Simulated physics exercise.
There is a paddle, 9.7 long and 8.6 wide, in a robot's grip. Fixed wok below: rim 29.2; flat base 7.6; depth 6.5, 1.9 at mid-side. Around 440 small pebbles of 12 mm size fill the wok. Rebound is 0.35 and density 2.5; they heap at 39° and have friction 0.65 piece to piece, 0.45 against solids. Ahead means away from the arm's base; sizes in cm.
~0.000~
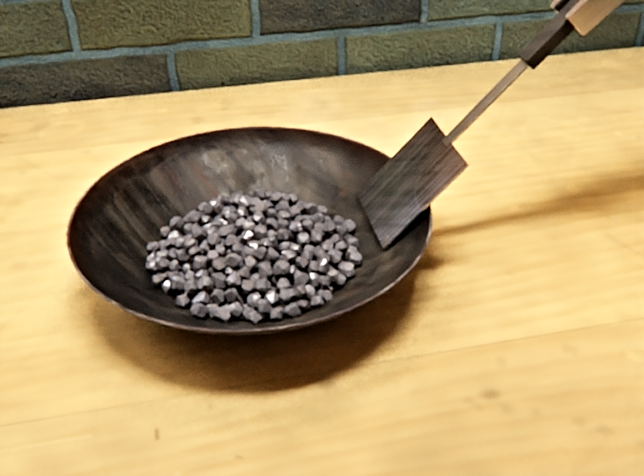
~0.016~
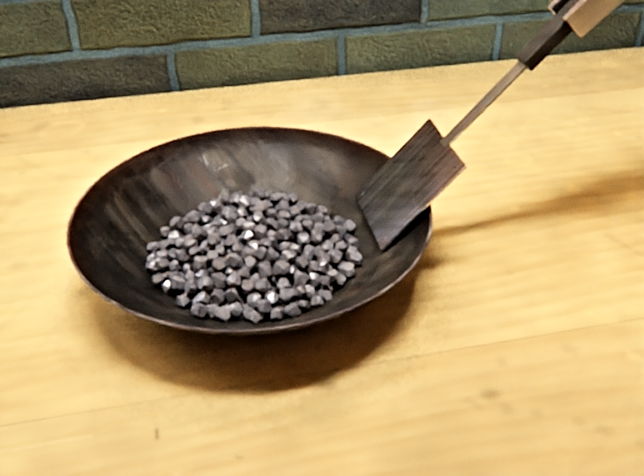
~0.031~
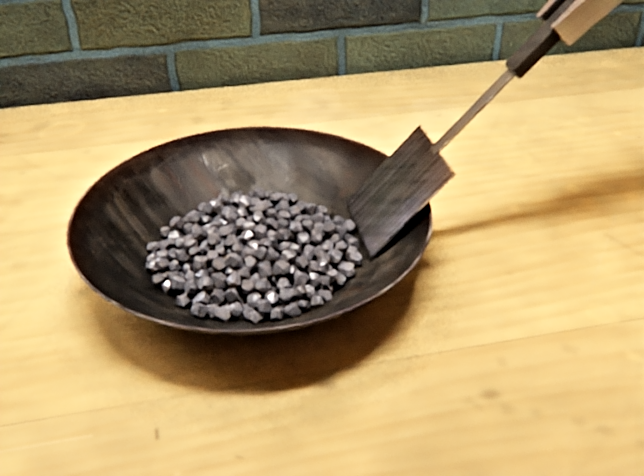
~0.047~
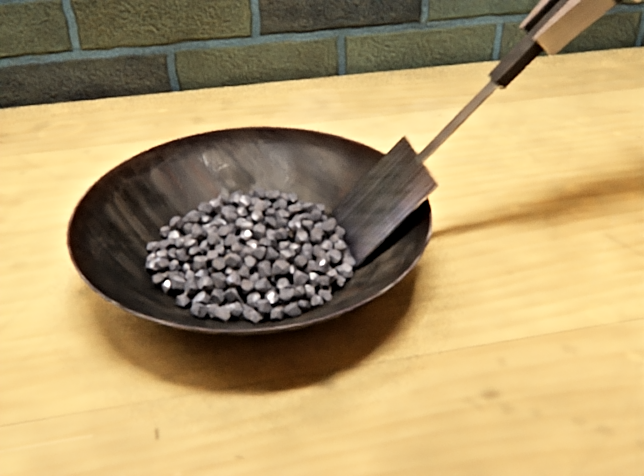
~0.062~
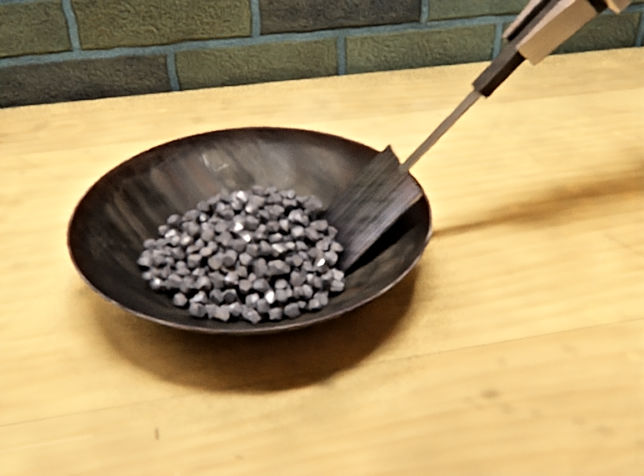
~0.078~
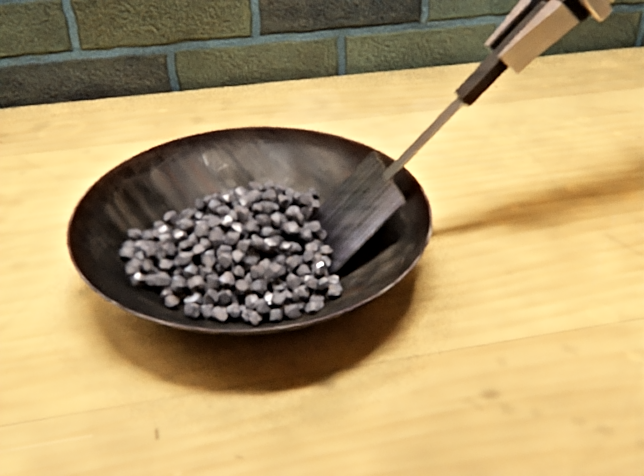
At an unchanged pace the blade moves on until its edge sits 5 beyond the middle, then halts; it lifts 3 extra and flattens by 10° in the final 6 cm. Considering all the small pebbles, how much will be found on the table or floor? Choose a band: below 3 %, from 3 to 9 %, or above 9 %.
That share falls between 3 and 9 %.
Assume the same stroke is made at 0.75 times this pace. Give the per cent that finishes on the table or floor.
About 0 per cent.
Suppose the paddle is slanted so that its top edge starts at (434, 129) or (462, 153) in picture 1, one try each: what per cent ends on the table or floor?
About 5 and 5 per cent.
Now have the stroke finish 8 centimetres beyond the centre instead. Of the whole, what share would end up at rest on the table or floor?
Close to 30 per cent would end on the table or floor.
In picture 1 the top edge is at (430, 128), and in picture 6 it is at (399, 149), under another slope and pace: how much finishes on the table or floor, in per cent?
Off the vessel, on the table or floor: Some 0 percent.
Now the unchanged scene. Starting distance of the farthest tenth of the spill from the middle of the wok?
It comes to about 30 cm.
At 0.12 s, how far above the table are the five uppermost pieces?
I'd put it close to 7 cm.
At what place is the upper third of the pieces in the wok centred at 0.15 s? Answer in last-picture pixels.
Centre: Approx. (168, 235) in the last view.
After 0.12 s, sloping 47°, highest piece 7 above the table; 442 in the wok.
After 0.15 s, sloping 43°, highest piece 8 above the table; 441 in the wok, 1 on the blade or in flight.
After 0.37 s, sloping 37°, highest piece 9 above the table; 419 in the wok, 20 on the table or floor, 3 on the blade or in flight.
After 1.42 s, sloping 37°, highest piece 8 above the table; 419 in the wok, 23 on the table or floor.
In the end, 419 in the wok, 23 on the table or floor. That is 5 % on the table or floor.
